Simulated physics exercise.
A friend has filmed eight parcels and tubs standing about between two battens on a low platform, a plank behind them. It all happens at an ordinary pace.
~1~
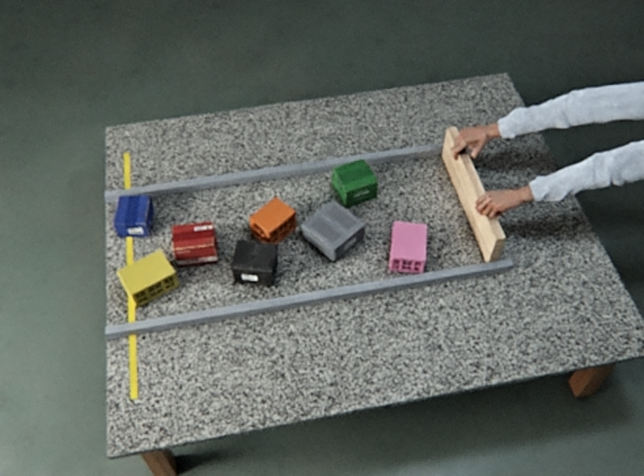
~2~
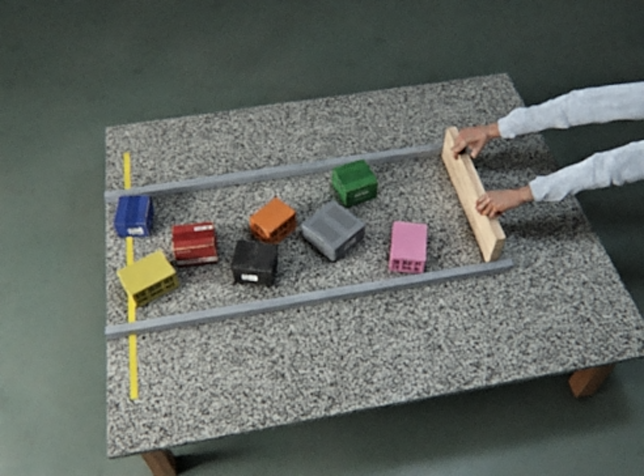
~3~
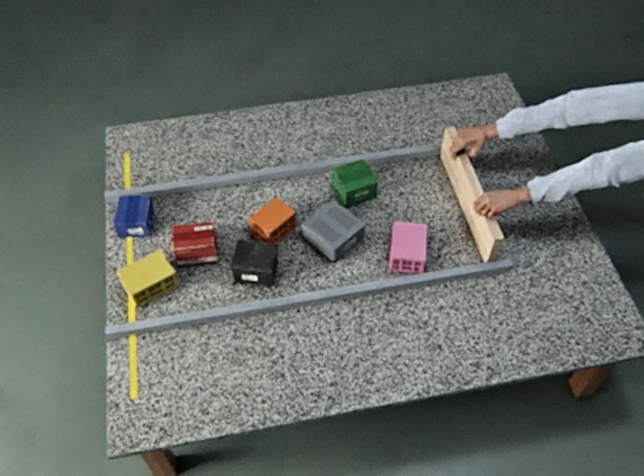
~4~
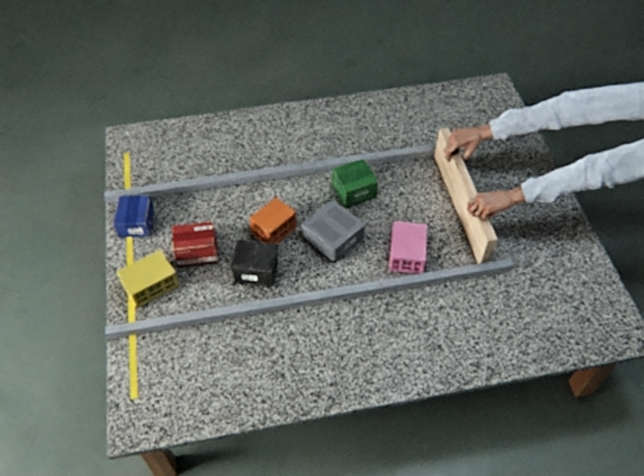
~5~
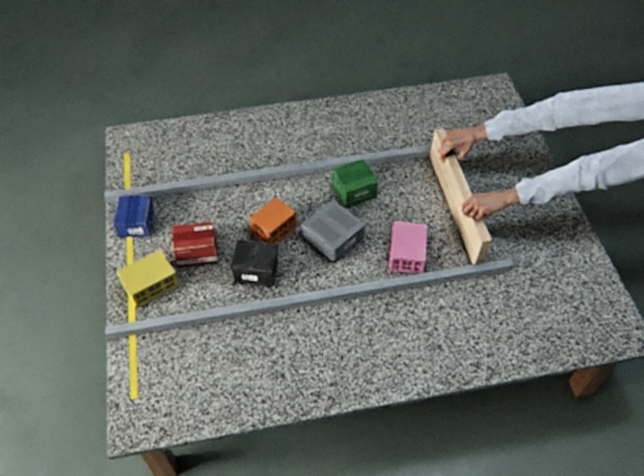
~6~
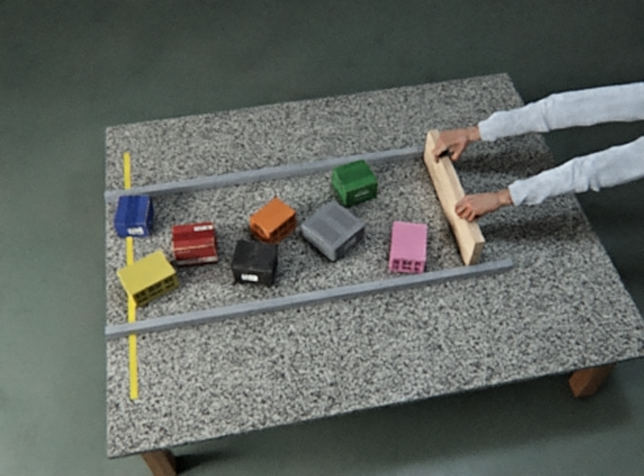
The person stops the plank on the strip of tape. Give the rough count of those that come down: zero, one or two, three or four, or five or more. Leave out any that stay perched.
Here the number that fall off is five or more.
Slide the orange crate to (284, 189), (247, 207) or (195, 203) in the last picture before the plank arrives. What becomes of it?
In that order, it comes down; tumbles off; drops off.
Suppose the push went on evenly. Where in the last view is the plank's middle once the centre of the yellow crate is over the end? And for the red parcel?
Its middle is around (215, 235) and around (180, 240).
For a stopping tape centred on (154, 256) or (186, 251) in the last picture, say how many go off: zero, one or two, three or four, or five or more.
For each place: Five or more; 1 or 2.
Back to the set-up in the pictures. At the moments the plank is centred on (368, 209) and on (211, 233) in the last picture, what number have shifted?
At the one place 3, at the other 8.
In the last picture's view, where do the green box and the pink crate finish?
About (108, 217), and the other about (112, 304).
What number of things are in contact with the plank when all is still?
The number is 2.
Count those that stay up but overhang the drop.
Overhanging: 2.
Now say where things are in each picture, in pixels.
The first picture shows blue parcel (134, 216); yellow crate (149, 279); red parcel (195, 245); plank (471, 193); tape (130, 260).
The second picture shows yellow crate (149, 279); black tote (255, 264).
The third picture shows red parcel (195, 245); orange crate (273, 223).
The fourth picture shows blue parcel (134, 216); pink crate (408, 247).
The fifth picture shows yellow crate (149, 279); grey tote (333, 231).
The sixth picture shows blue parcel (134, 216); yellow crate (149, 279); red parcel (195, 245); plank (452, 196); tape (130, 260).
Soon after, none off yet; blue parcel at rest near (134, 216); yellow crate at rest near (149, 279); red parcel at rest near (195, 245).
At rest, the number that fall off is five or more; fallen, grey tote, orange crate, black tote, red parcel, yellow crate and blue parcel.
